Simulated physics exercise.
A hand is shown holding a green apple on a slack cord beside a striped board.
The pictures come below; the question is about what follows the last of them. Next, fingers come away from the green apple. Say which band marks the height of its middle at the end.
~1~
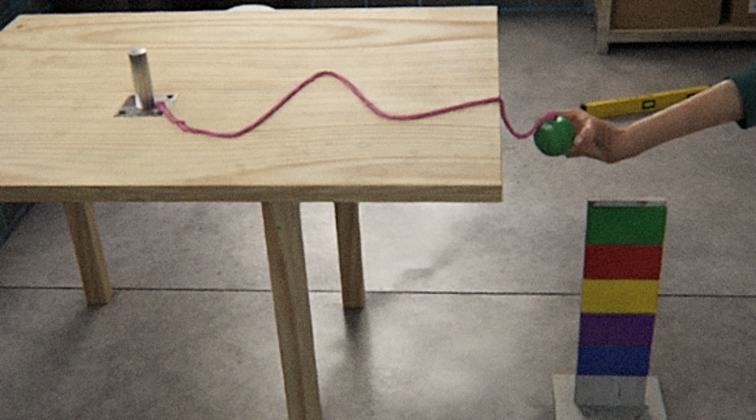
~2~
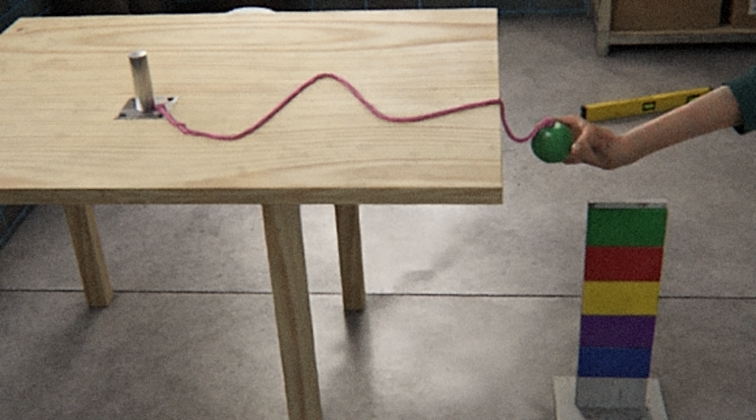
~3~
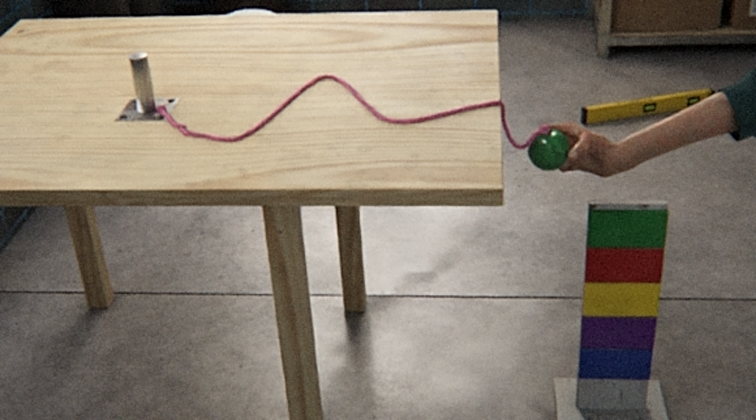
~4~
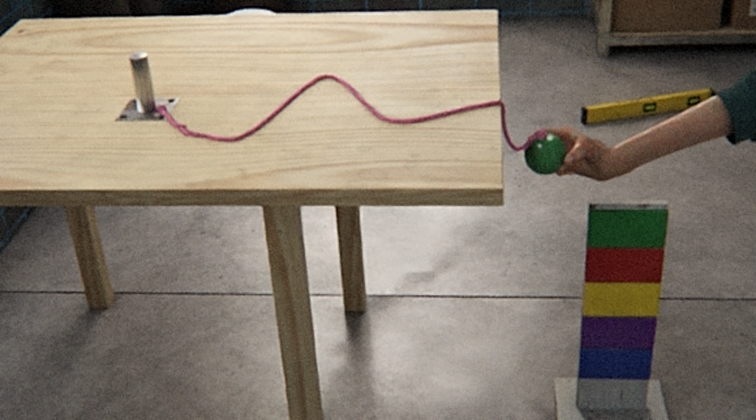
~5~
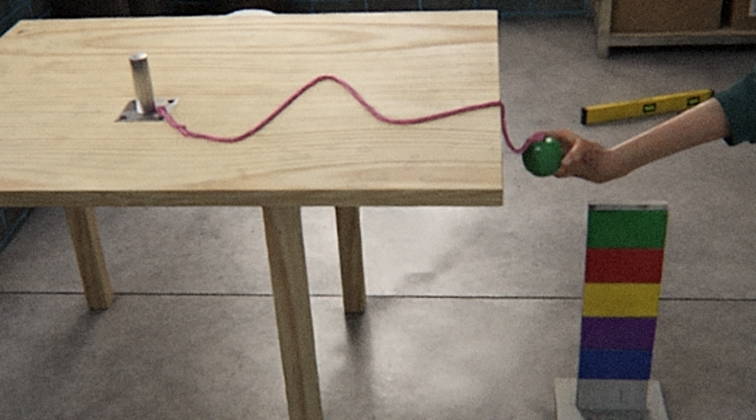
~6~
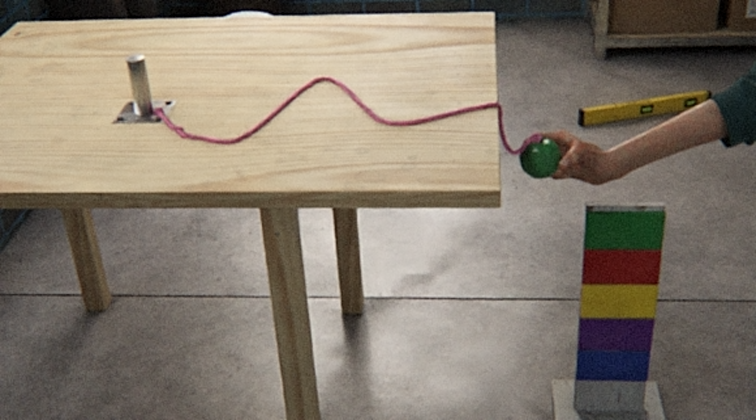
The blue band marks it.
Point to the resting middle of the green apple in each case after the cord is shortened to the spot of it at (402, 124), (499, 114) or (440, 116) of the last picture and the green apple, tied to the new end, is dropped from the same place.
First (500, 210), then (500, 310), then (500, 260).
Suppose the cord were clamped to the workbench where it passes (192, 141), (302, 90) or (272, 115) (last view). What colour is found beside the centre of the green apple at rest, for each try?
Results, in sequence: Purple / red / yellow.
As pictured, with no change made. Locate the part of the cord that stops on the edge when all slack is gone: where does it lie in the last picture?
About (347, 89).
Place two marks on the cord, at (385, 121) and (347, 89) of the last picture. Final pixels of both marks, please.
First point (498, 195), second point (497, 110).
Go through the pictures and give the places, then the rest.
Green apple (554, 135); green (626, 227); red (623, 263); yellow (620, 297); purple (617, 330); blue (614, 362), in the first picture.
Green apple (552, 142); cord through (180, 128) (260, 123) (317, 77) (373, 108) (469, 106), in the second picture.
Green apple (549, 150), in the third picture.
Green apple (545, 154); cord through (180, 129) (261, 124) (318, 79) (373, 110) (470, 108), in the fourth picture.
Green apple (543, 156), in the fifth picture.
Green apple (540, 158); cord through (178, 132) (258, 126) (315, 81) (371, 112) (467, 110), in the sixth picture.
Early on, apple near (530, 337); level with purple.
Midway, apple near (478, 367); level with blue.
Near the end, apple near (502, 372); level with blue.
Finally, apple near (495, 373); level with blue. At blue.
